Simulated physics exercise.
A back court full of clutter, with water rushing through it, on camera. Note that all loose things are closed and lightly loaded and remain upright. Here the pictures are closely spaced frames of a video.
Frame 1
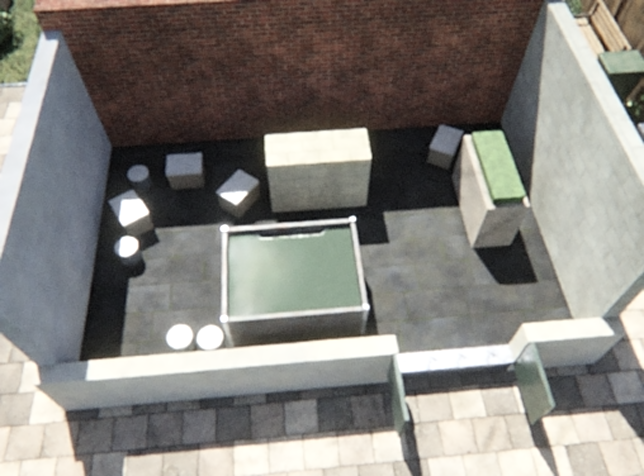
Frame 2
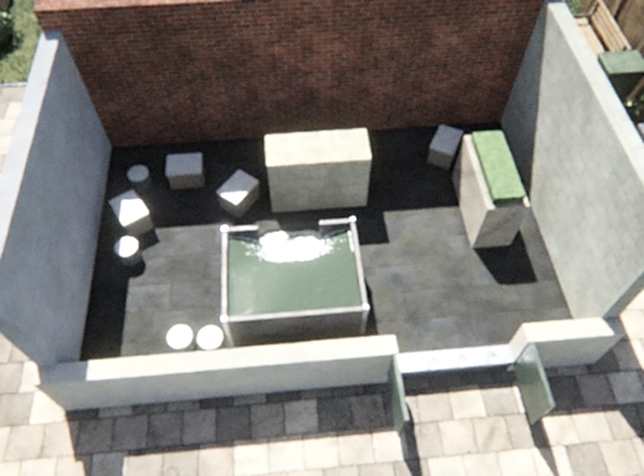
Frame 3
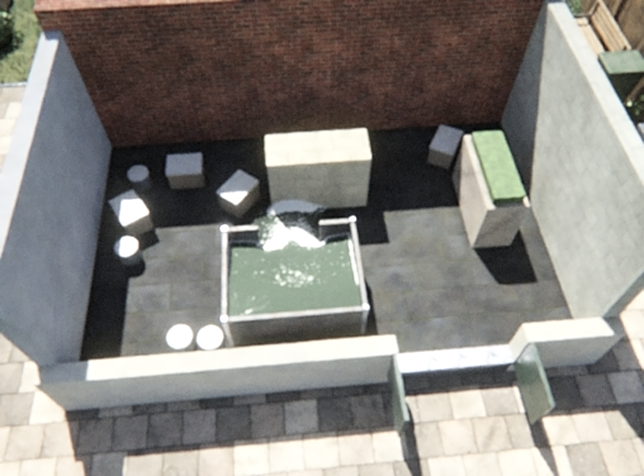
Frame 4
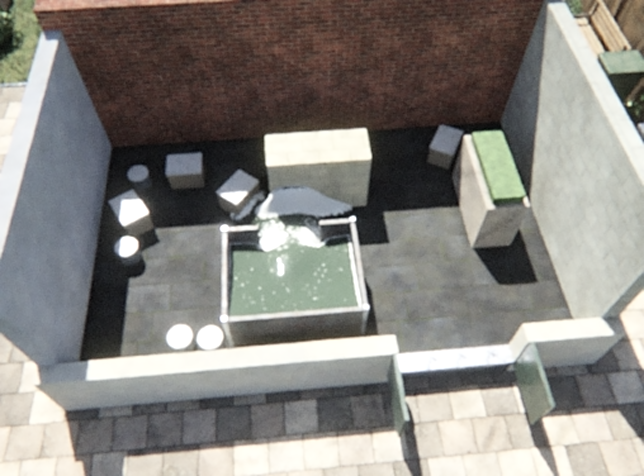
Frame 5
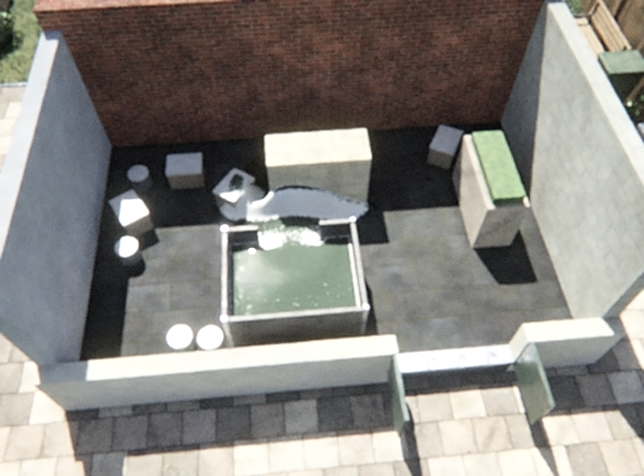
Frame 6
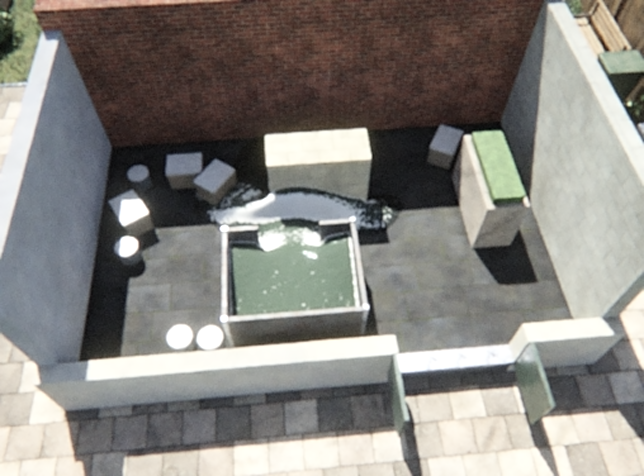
Water bursts through the back edge of a green-filled, pale-rimmed tank in a dark-paved court, seen from high above by a still camera, with a brick wall behind. Grey boxes and white round objects sit at left, a pale block behind the tank, and a green-topped block at right. The water spreads sideways behind the tank and pushes one grey box leftward, while the other objects stay put.
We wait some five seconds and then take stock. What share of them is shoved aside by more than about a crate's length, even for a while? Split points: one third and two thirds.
It sits mid-range.
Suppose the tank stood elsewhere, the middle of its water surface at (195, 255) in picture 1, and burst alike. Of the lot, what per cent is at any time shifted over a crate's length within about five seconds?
Close to 90 in a hundred.
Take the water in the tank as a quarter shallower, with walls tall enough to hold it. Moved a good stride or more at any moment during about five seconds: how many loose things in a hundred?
Something like 60 in a hundred of them.
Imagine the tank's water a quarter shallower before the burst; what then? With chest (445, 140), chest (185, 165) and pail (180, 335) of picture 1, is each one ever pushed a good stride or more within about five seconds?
Answers in the order asked: Stayed within the threshold, went past the threshold, stayed within the threshold.
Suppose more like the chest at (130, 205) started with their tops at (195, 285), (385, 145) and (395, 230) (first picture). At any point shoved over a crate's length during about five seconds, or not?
First falls short; second falls short; third driven off.
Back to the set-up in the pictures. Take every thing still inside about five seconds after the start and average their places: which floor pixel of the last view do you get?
Roughly at (219, 282).
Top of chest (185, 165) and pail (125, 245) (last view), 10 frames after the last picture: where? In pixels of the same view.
The first should be near (123, 136), the second near (108, 284).
A moment on, 1 of 8 are well off their spots; 0 afloat.
Next, 3 of 8 are well off their spots; 3 afloat.
Later, 5 of 8 are well off their spots; 3 afloat.
In the end, 5 of 8 are well off their spots, and 5 have been at some point; 6 afloat.
